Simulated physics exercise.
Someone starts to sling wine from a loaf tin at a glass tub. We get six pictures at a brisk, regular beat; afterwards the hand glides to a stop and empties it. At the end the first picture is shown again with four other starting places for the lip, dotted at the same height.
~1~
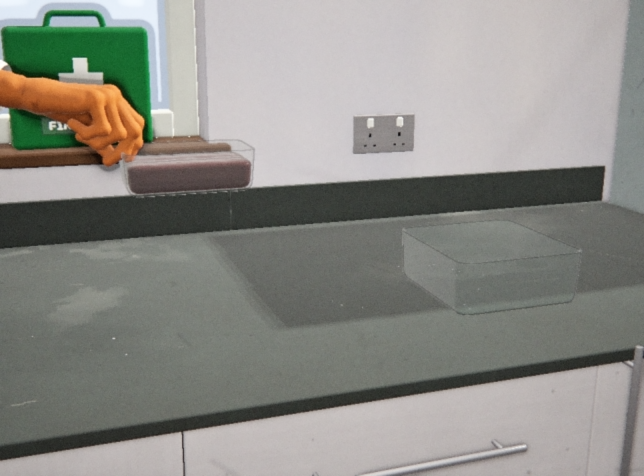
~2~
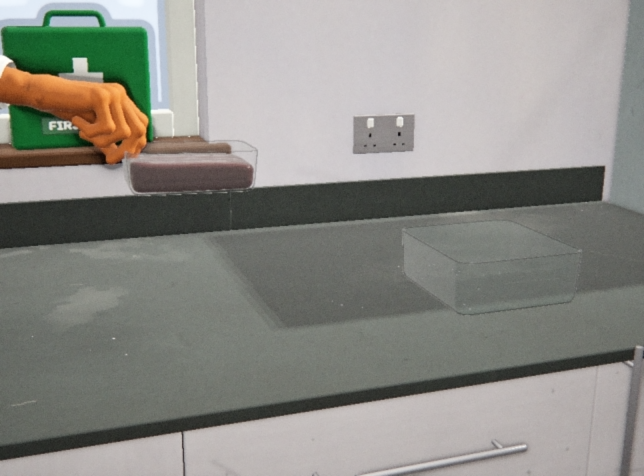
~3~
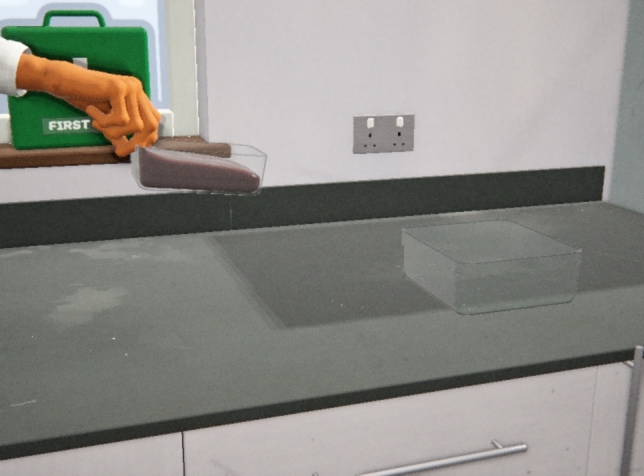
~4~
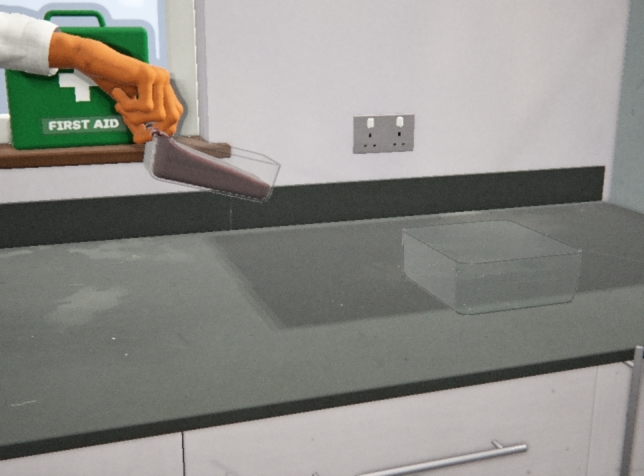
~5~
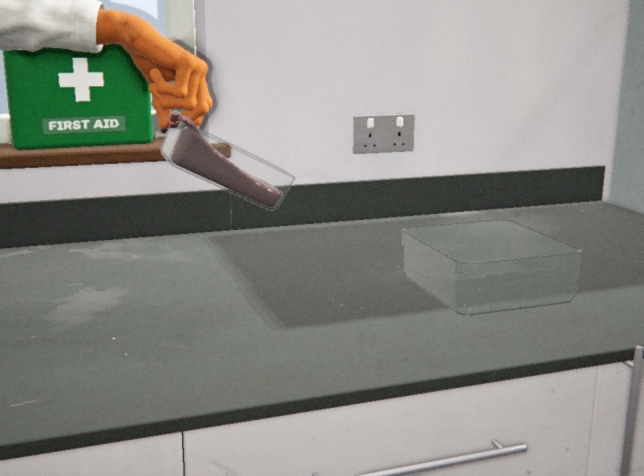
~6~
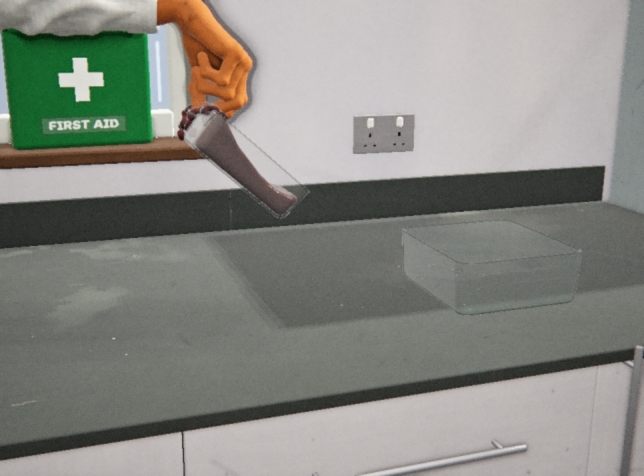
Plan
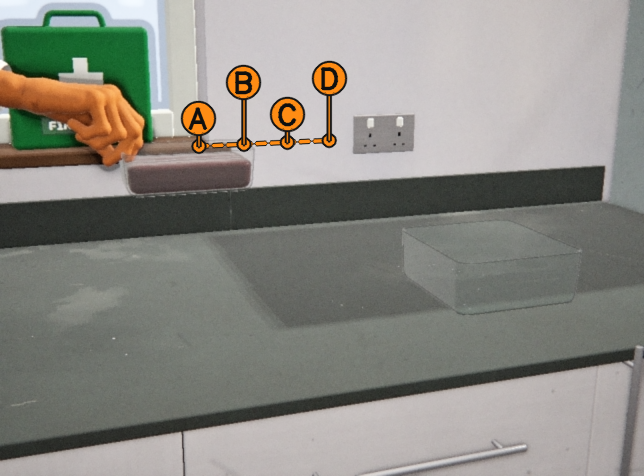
Kitchen counter with a clear tub, a hand by a green first aid box moving right and tilting a container of dark liquid.
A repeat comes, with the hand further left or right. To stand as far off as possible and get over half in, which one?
Choose D.
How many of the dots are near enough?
One of them.
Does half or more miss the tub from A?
Yes, it does.
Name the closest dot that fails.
The answer is C.
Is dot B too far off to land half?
Yes, it does.
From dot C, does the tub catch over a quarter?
No, less.
On the marked copy, A at (198, 146); B at (243, 144); C at (287, 142); D at (329, 140).
For dot A, about 0 % lands in the tub, 100 % falls short.
For dot B, about 0 % lands in the tub, 98 % falls short.
For dot C, about 16 % lands in the tub, 80 % falls short and 4 % goes beside or beyond.
For dot D, about 68 % lands in the tub, 15 % falls short and 17 % goes beside or beyond.
